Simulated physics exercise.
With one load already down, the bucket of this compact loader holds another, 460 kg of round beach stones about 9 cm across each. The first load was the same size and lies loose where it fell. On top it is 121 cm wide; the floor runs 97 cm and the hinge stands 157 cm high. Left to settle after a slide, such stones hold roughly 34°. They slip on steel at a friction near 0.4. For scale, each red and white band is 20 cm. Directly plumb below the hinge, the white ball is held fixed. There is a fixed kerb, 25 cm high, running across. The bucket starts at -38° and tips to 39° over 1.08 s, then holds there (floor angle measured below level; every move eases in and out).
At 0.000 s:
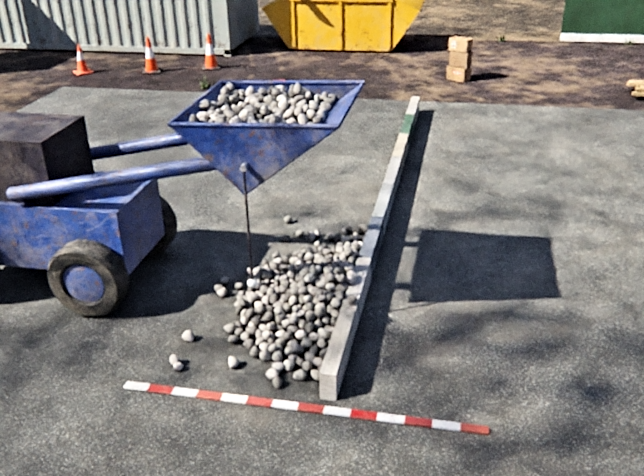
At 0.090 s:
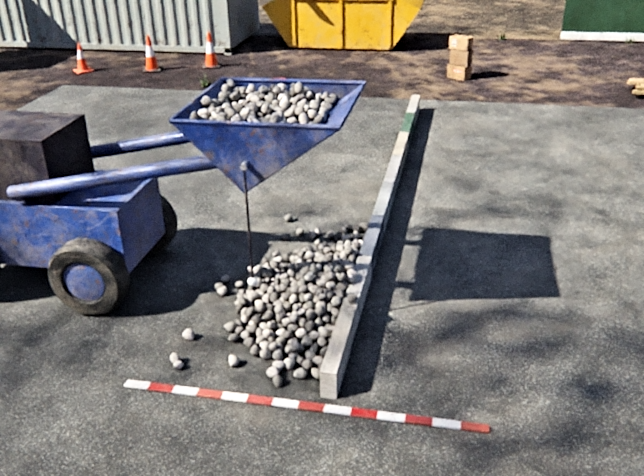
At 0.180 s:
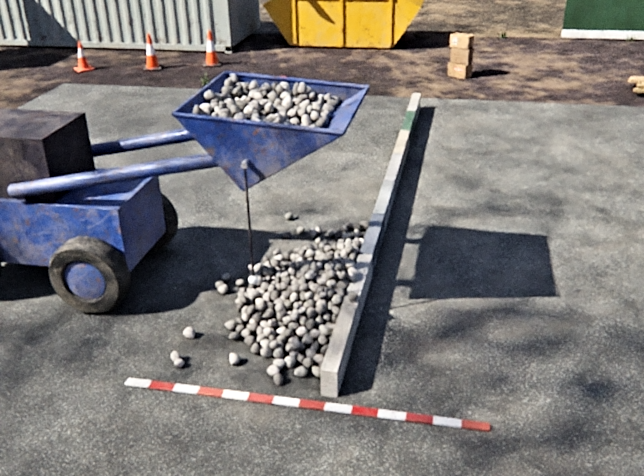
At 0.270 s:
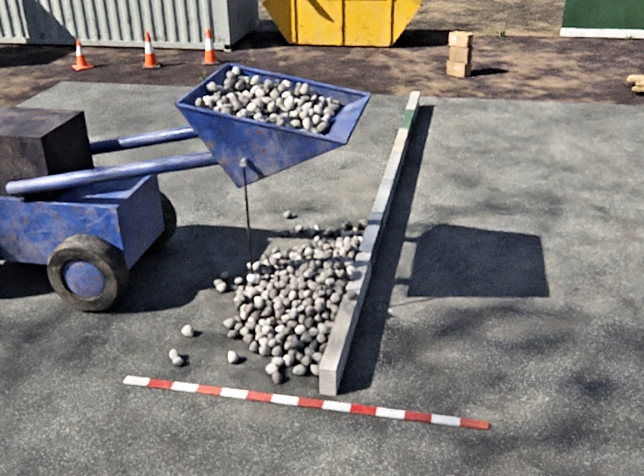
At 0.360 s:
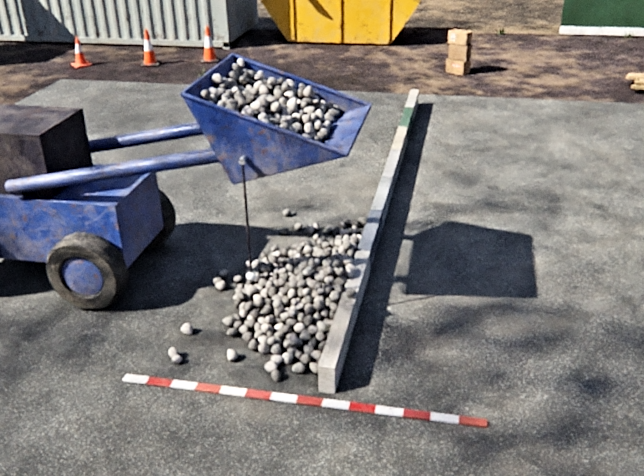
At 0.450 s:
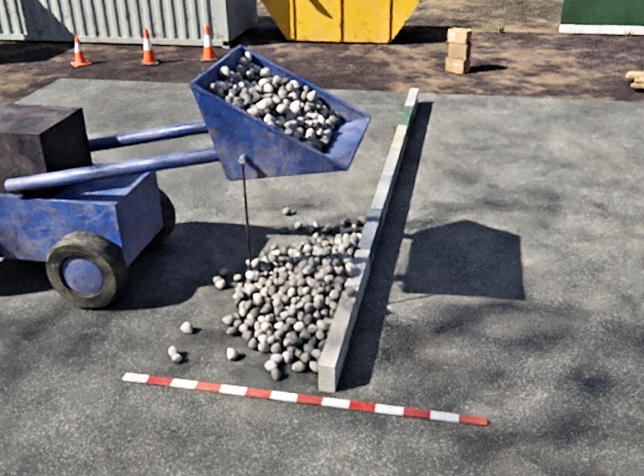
A blue loader's bucket full of grey stones tilts down to the right above a stone pile.
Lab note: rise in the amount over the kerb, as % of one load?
Approximately 94 %.
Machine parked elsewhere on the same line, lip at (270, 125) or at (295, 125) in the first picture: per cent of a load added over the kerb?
First some 25, then 55 per cent.
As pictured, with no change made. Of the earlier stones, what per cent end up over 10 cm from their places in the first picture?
Near 0 per cent, I reckon.
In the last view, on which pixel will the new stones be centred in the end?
They settle centred around (419, 297).
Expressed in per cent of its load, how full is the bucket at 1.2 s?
It holds some 60 percent.
After 0.8 s the floor is at 27°; in per cent of one load, 100 in the bucket, 100 on this side of the kerb; the foremost stones are at (346, 283).
After 1.2 s the floor is at 39°; in per cent of one load, 61 in the bucket, 128 on this side of the kerb, 11 over the kerb; the foremost stones are at (378, 267).
After 1.5 s the floor is at 39°; in per cent of one load, 11 in the bucket, 124 on this side of the kerb, 65 over the kerb; the foremost stones are at (456, 301).
After 4.3 s the floor is at 39°; in per cent of one load, 0 in the bucket, 106 on this side of the kerb, 94 over the kerb; the foremost stones are past the picture's edge. Net gain over the kerb, 94.
